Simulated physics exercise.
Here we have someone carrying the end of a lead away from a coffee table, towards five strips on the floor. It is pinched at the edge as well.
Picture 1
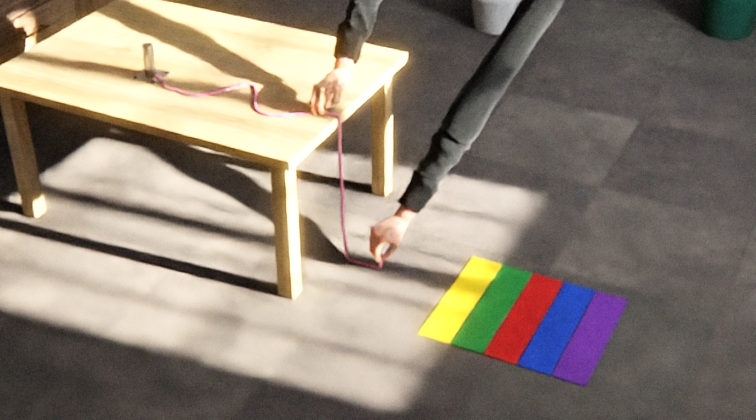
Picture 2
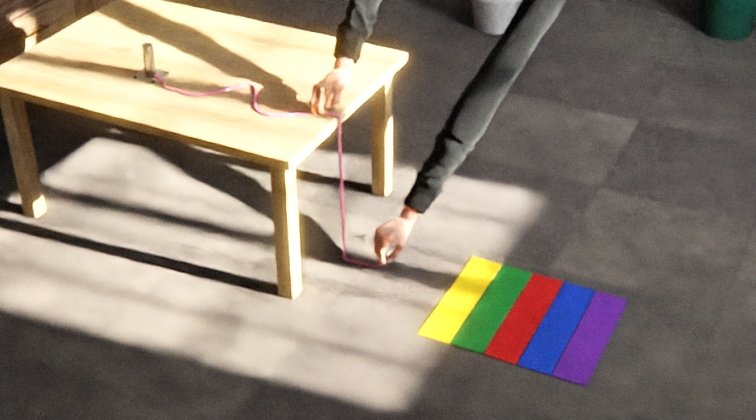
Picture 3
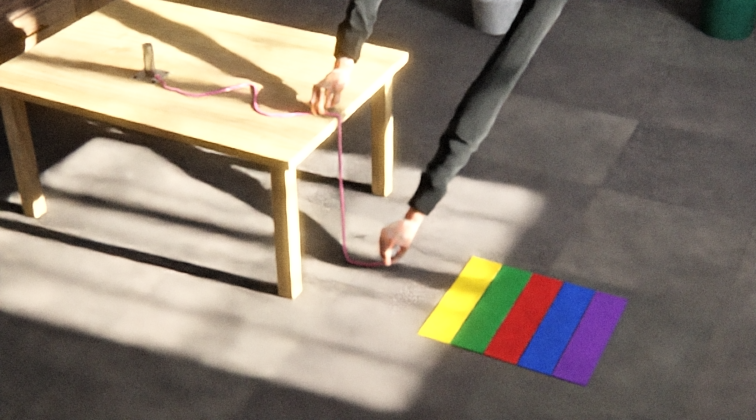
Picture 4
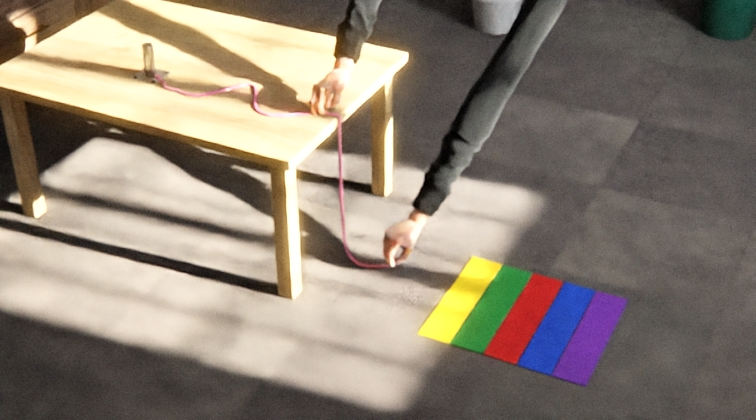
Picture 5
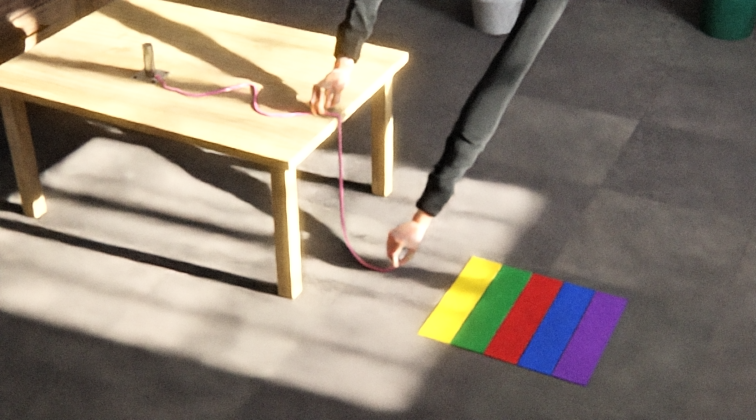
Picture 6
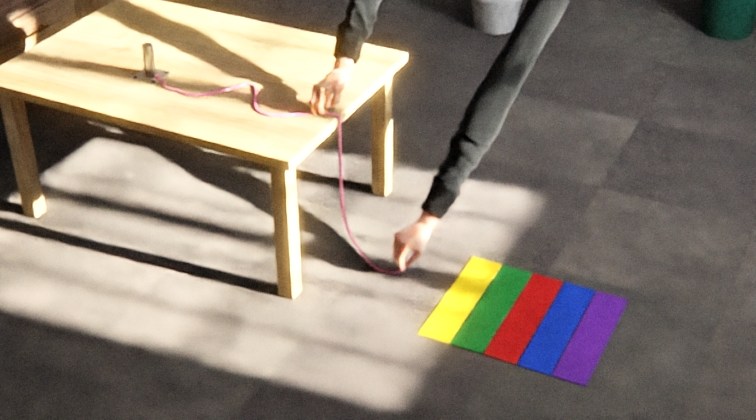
A hand holding the end of a pink lead moves slightly to the right, just above the floor, near five coloured strips, drawing the hanging section into a slanting curve while another hand pinches the lead at the wooden table's edge.
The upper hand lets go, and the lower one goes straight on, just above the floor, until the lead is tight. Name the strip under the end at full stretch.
Over blue.
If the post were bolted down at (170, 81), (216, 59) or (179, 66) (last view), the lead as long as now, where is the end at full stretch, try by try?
In that order: (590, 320), (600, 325) and (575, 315).
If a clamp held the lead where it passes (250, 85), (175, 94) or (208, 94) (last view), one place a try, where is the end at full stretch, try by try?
In that order: (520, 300), (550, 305) and (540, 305).
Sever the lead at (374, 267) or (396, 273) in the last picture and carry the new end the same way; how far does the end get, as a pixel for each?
The places are (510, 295) and (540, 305).
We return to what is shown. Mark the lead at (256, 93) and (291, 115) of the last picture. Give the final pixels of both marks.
Near (284, 105) and (350, 130).
A little later, end near (497, 293); over green.
Next, end near (536, 304); over red.
When it is tight, end near (559, 311); over blue. The end stops over the blue strip.
